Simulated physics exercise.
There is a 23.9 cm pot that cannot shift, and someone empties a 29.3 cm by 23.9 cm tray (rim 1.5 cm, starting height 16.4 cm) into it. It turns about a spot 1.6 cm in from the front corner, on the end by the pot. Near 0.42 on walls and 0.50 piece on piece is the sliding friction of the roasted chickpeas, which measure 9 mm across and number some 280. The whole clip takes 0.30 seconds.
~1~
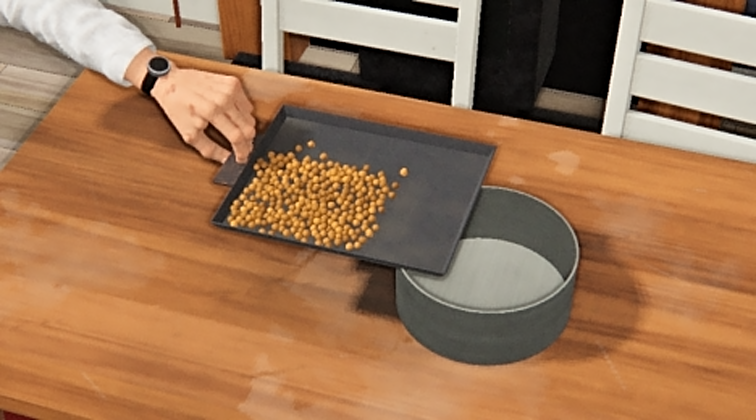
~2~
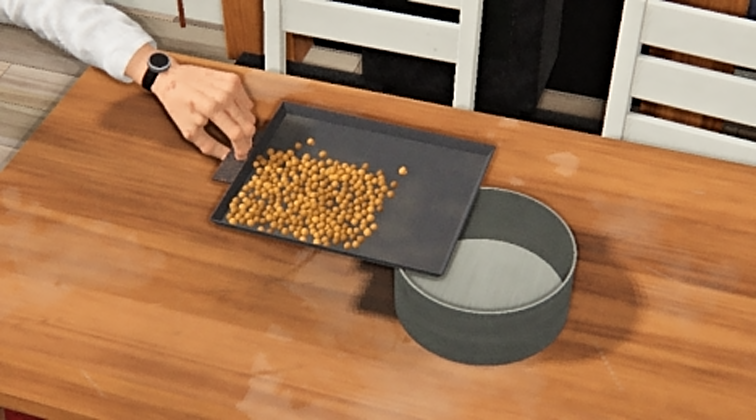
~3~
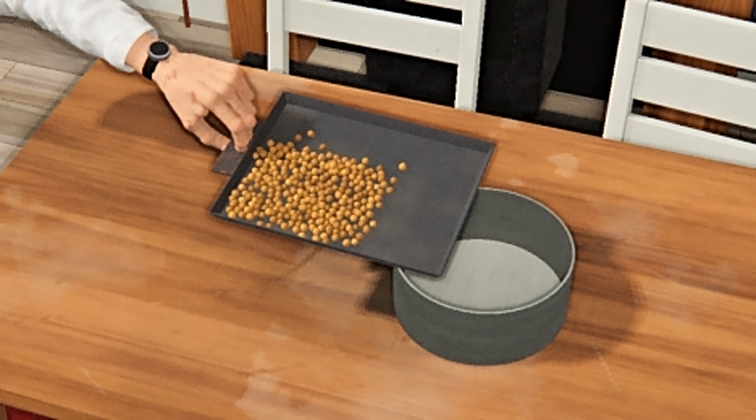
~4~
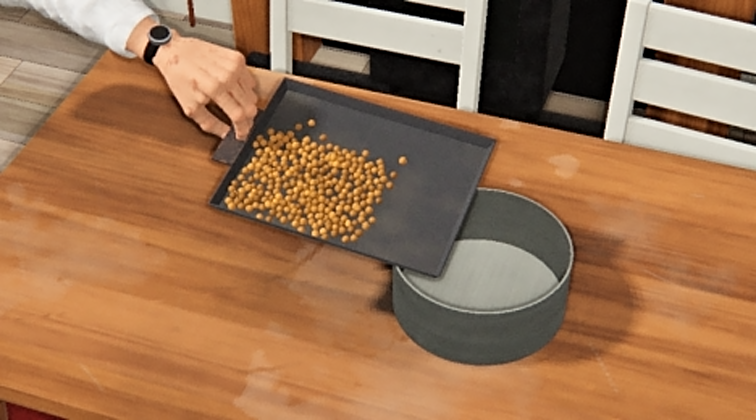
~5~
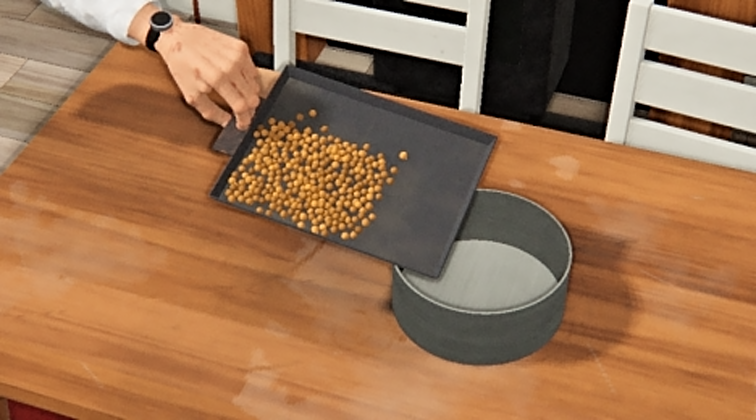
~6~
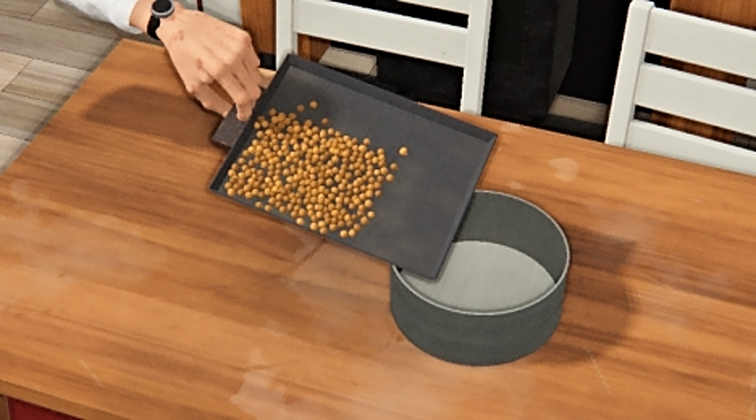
Dark tray of small round golden pieces slowly tilting toward a grey pot as a hand raises its left end above a wooden table.
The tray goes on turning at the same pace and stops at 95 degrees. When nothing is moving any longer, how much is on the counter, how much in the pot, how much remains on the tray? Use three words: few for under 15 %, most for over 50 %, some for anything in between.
Counter: Most; pot: Few; tray: Few.
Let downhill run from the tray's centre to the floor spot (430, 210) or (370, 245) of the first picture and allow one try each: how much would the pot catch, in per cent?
About 75 per cent on the first try and 0 per cent on the second.
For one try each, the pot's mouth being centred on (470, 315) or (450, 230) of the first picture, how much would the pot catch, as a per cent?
I'd say close to 100 percent for the first spot and 0 percent for the second.
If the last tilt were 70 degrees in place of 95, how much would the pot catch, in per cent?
I'd put it at close to 5 per cent.
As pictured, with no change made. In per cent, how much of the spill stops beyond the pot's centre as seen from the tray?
Near 80 in a hundred.
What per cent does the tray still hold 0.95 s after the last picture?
Reading: Approx. 10%.
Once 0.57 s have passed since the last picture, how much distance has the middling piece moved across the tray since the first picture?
16 cm.
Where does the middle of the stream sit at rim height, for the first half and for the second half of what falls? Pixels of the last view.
Around (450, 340), then around (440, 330).
Then, 0.57 s after the last picture, tilt 53 degrees; the tray holds 80 %, the pot 0 %.
Then, 0.95 s after the last picture, tilt 78 degrees; the tray holds 10 %, the pot 5 %.
Then, 1.42 s after the last picture, tilt 95 degrees; the tray holds 0 %, the pot 5 %.
In the end, counter 95 %, pot 5 %, tray 0 %.
